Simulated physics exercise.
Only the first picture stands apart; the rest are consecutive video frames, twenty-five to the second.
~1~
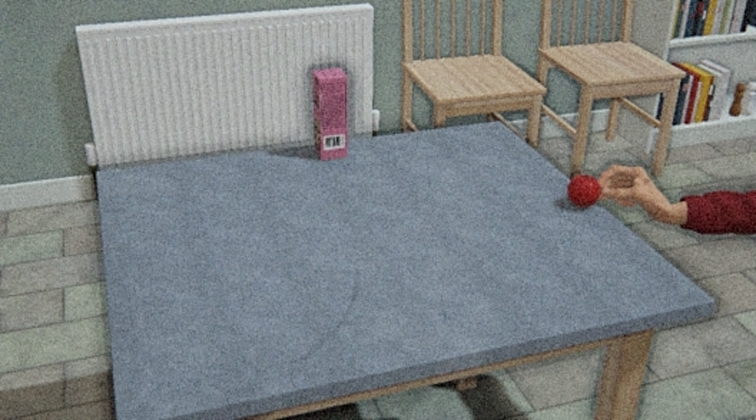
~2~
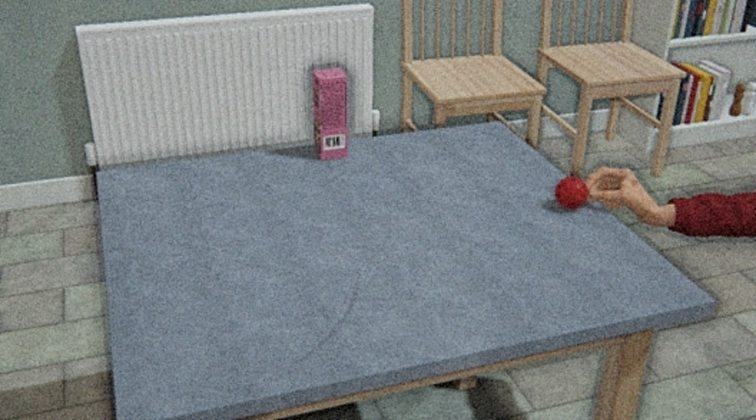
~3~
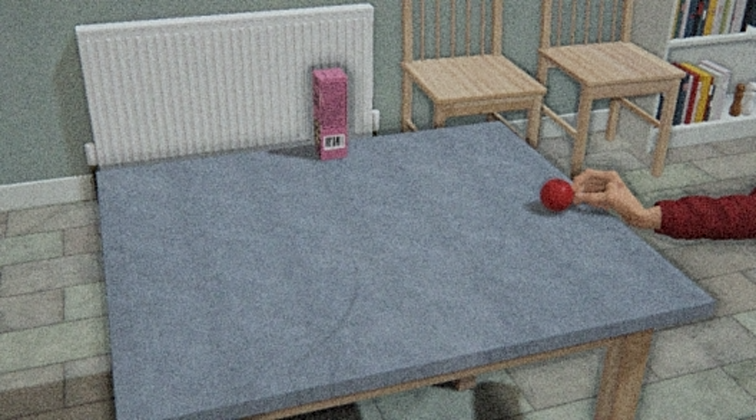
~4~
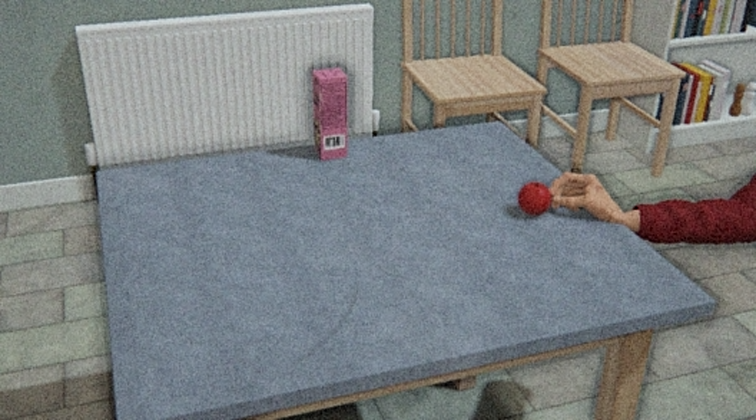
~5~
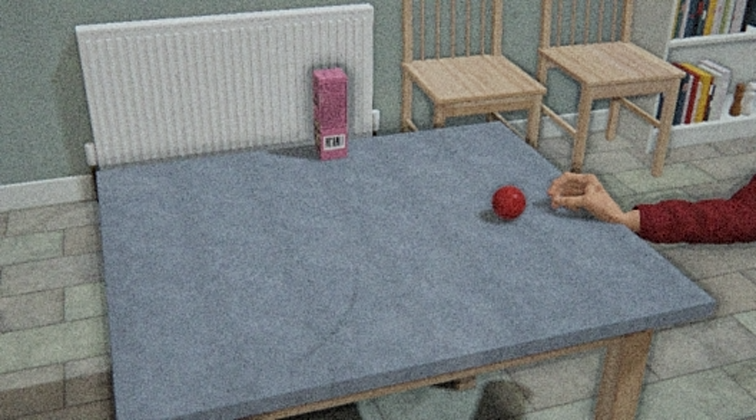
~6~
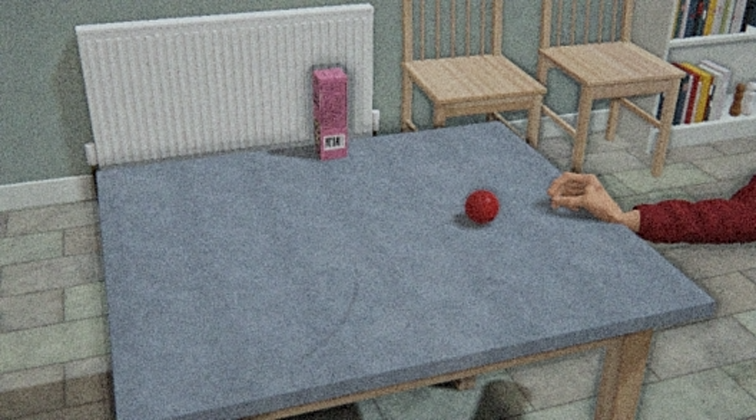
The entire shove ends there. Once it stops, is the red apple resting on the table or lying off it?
It is lying off the table.
Then, 0.40 s past the last view, red apple displaced well along near (196, 252).
Then, 0.80 s past the last view, red apple now off the table.
Finally, off the table, red apple.
